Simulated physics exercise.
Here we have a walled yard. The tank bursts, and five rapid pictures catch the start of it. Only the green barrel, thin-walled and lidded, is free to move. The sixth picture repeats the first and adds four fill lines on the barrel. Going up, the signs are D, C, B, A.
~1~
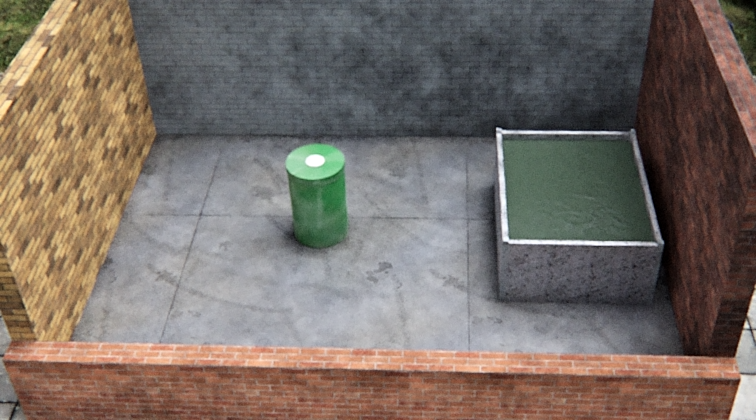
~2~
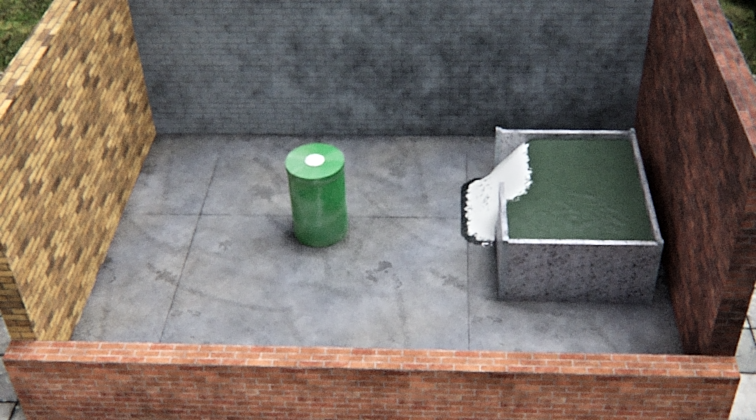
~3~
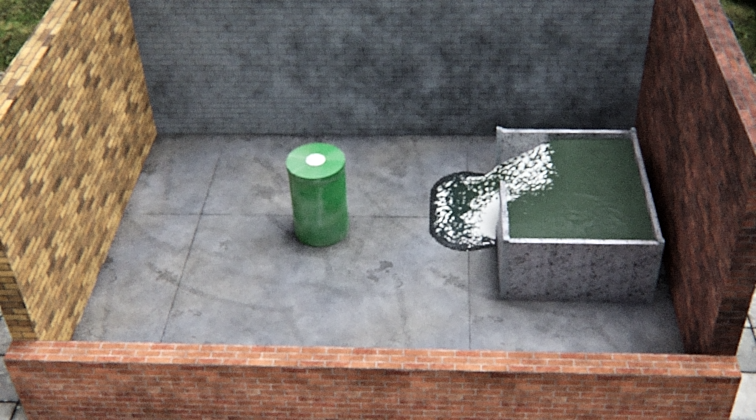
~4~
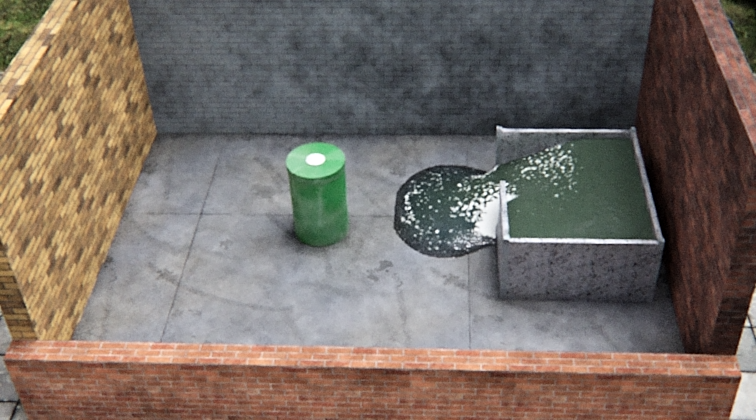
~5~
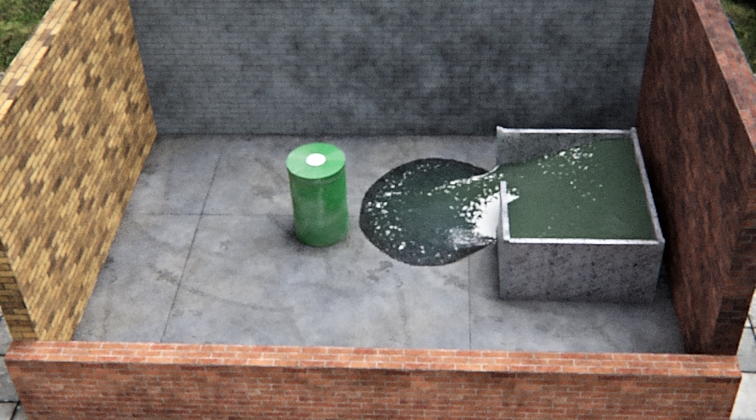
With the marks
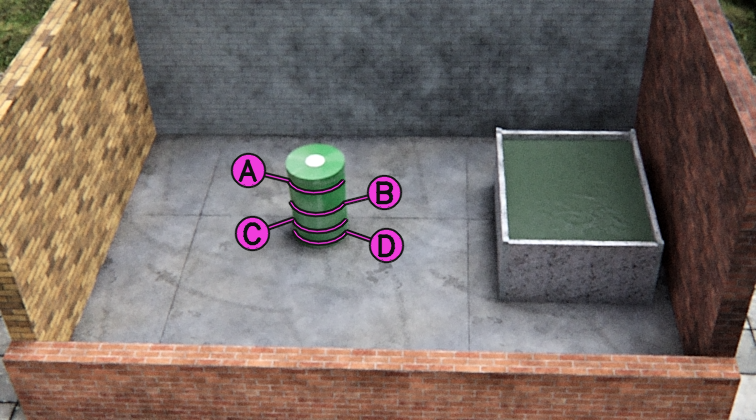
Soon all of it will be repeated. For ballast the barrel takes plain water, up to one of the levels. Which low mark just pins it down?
Use line B.
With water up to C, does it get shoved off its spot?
Yes.
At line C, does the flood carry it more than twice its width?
No, it does not.
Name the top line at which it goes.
Line C.
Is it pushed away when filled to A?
No, that is safe.
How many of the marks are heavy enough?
Two of the four.
In magenta, A at (313, 192); B at (315, 214); C at (317, 231); D at (318, 243); from the bottom up D, C, B, A.
For line A, it does not move.
For line B, it does not move.
For line C, it is pushed about half its own width away.
For line D, it is pushed about 4 times its own width away.
